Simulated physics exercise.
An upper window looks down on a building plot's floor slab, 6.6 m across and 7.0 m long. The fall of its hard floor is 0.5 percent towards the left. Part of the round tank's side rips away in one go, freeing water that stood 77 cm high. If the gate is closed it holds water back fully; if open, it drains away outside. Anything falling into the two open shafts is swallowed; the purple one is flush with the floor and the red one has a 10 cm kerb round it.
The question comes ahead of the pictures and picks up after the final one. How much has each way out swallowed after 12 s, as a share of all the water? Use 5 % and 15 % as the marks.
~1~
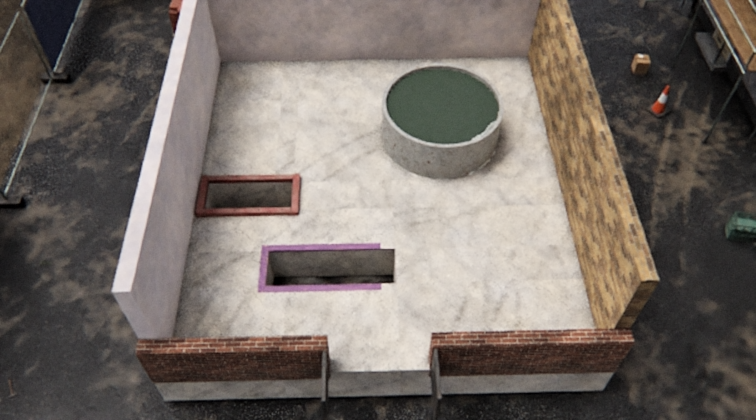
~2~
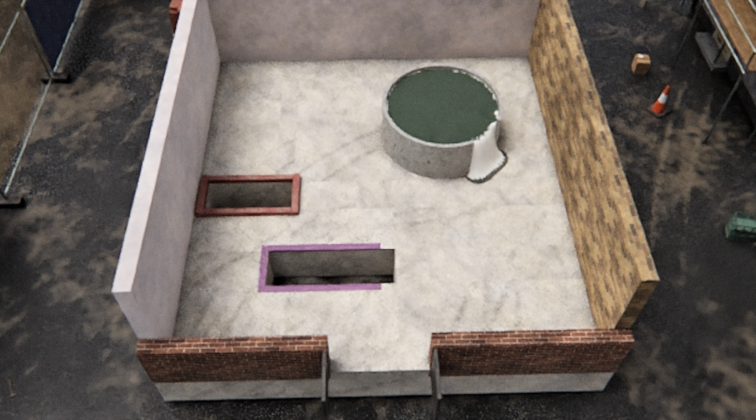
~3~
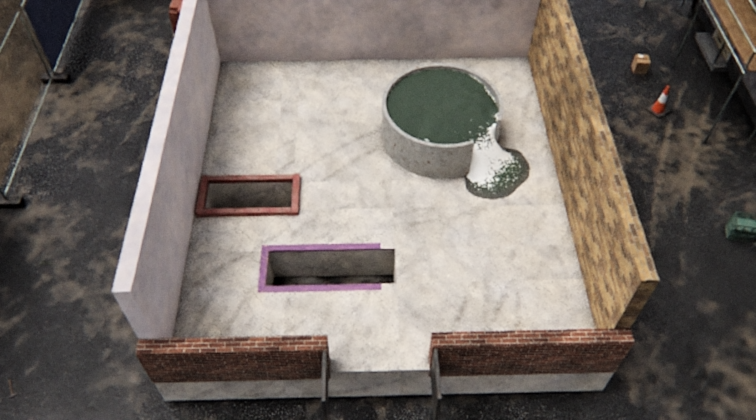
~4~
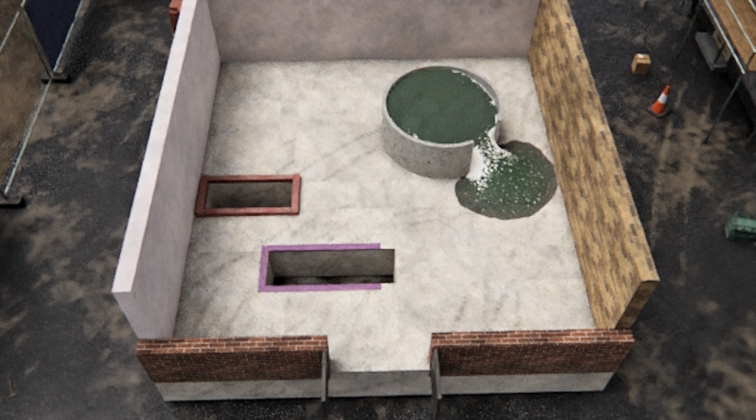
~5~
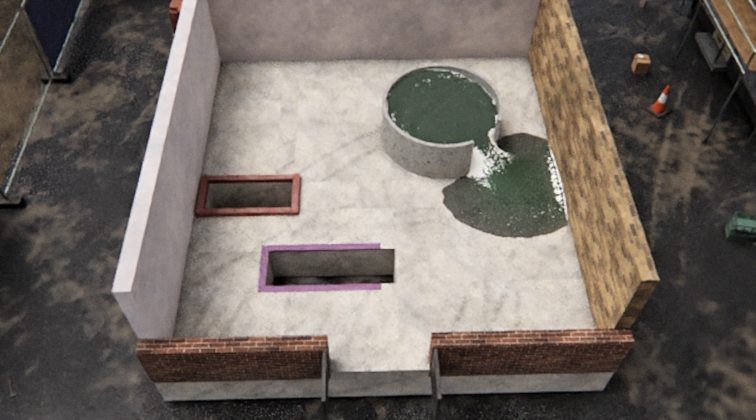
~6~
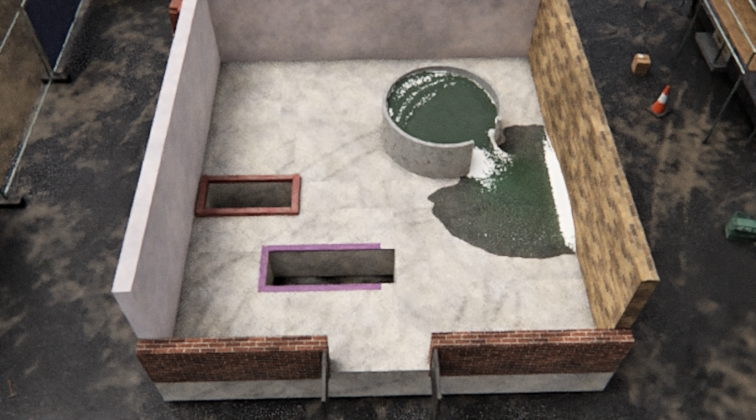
Gate opening: From 5 to 15 %; purple pit: Above 15 %; red pit: Under 5 %.
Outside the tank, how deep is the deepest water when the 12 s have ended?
Up to near 10 cm.
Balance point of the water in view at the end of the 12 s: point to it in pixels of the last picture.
About (389, 196).
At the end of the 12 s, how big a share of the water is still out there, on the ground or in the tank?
Roughly 64 in a hundred.
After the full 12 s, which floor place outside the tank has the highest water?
Around (204, 219).
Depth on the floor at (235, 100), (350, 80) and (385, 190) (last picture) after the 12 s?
Approximately 4, 2 and 3 centimetres, going through them in turn.
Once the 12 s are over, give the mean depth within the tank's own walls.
11 cm.
A moment later water covers 20 % of the floor and is deepest (39 cm) near (553, 181); gone so far, the gate opening 0 %, the purple pit 0 %, the red pit 0 %.
Soon after water covers 25 % of the floor and is deepest (43 cm) near (571, 351); gone so far, the gate opening 0 %, the purple pit 0 %, the red pit 0 %.
Next water covers 40 % of the floor and is deepest (27 cm) near (557, 341); gone so far, the gate opening 1 %, the purple pit 1 %, the red pit 0 %.
Later on water covers 70 % of the floor and is deepest (14 cm) near (559, 351); gone so far, the gate opening 4 %, the purple pit 13 %, the red pit 0 %.
At the end water covers 90 % of the floor and is deepest (10 cm) near (204, 219); gone so far, the gate opening 7 %, the purple pit 28 %, the red pit 0 %.
